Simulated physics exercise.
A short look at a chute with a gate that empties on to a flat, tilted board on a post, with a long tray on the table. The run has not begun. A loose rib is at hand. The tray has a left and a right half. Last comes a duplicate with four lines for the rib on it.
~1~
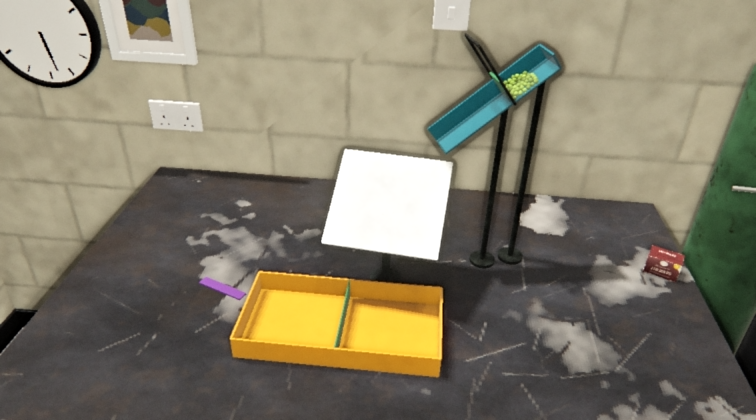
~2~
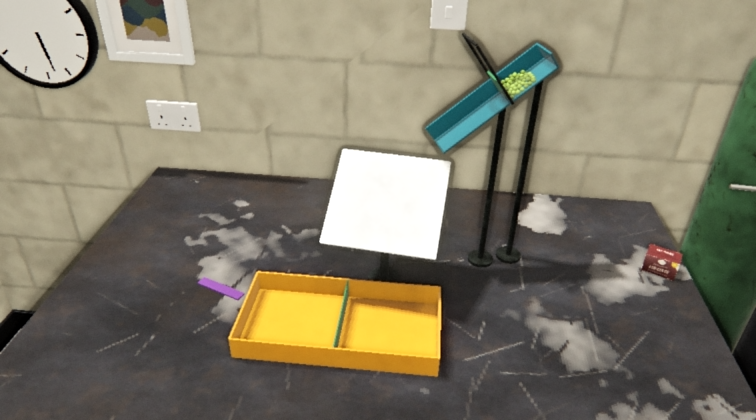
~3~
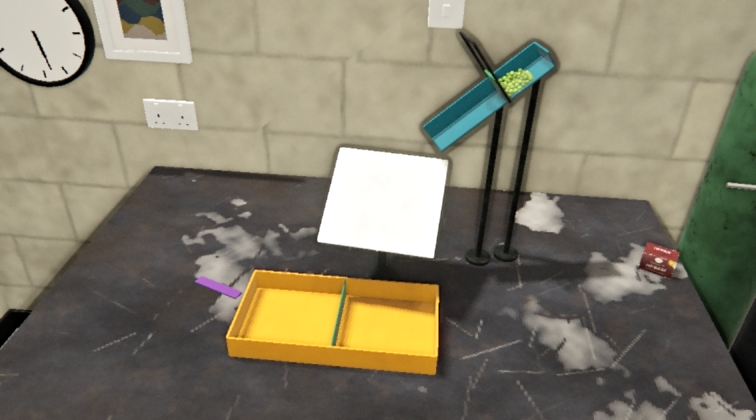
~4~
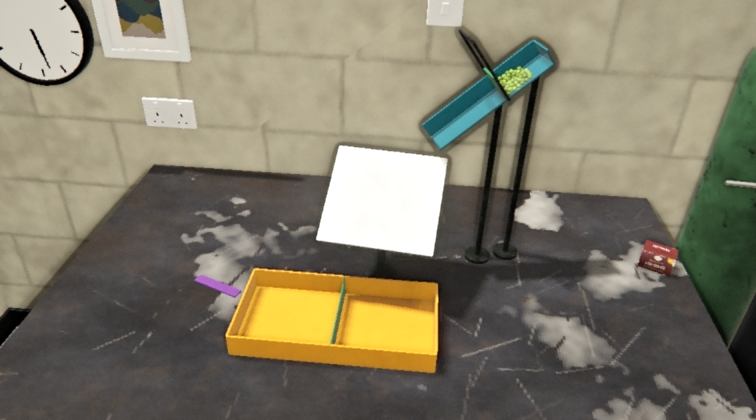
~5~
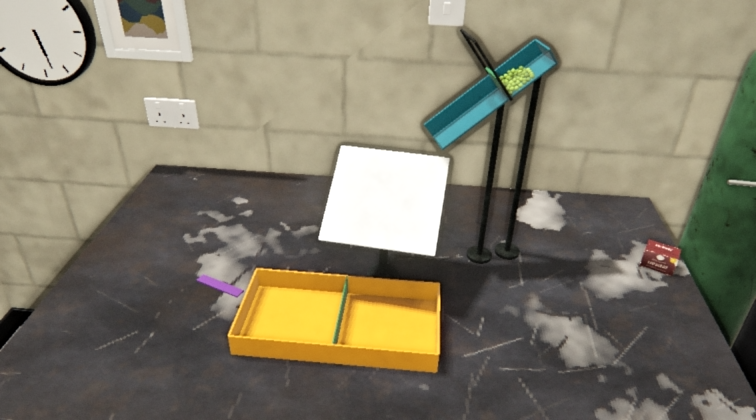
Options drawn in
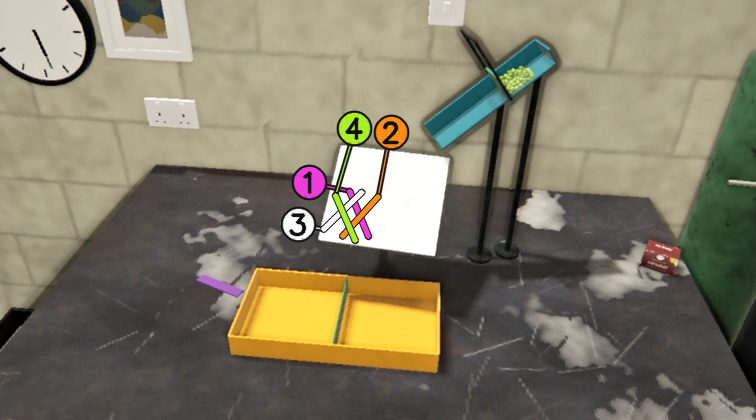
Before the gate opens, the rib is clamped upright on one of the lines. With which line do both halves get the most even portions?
Line 2 does it best.
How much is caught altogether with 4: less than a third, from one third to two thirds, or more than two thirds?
More than two thirds.
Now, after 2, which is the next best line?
The answer is 3.
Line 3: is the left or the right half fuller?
More lands on the left.
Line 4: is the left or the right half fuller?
More lands on the right.
On the marked copy, line 1 from (349, 191) to (368, 236); line 2 from (378, 196) to (342, 236); line 3 from (361, 192) to (323, 229); line 4 from (335, 195) to (355, 240).
Choosing 1, of what is caught, none at all in the left half, the whole lot in the right.
Choosing 2, of what is caught, close to two thirds in the left half, close to a third in the right.
Choosing 3, of what is caught, the bulk in the left half, a small share in the right.
Choosing 4, of what is caught, only a few in the left half, all but a few in the right.
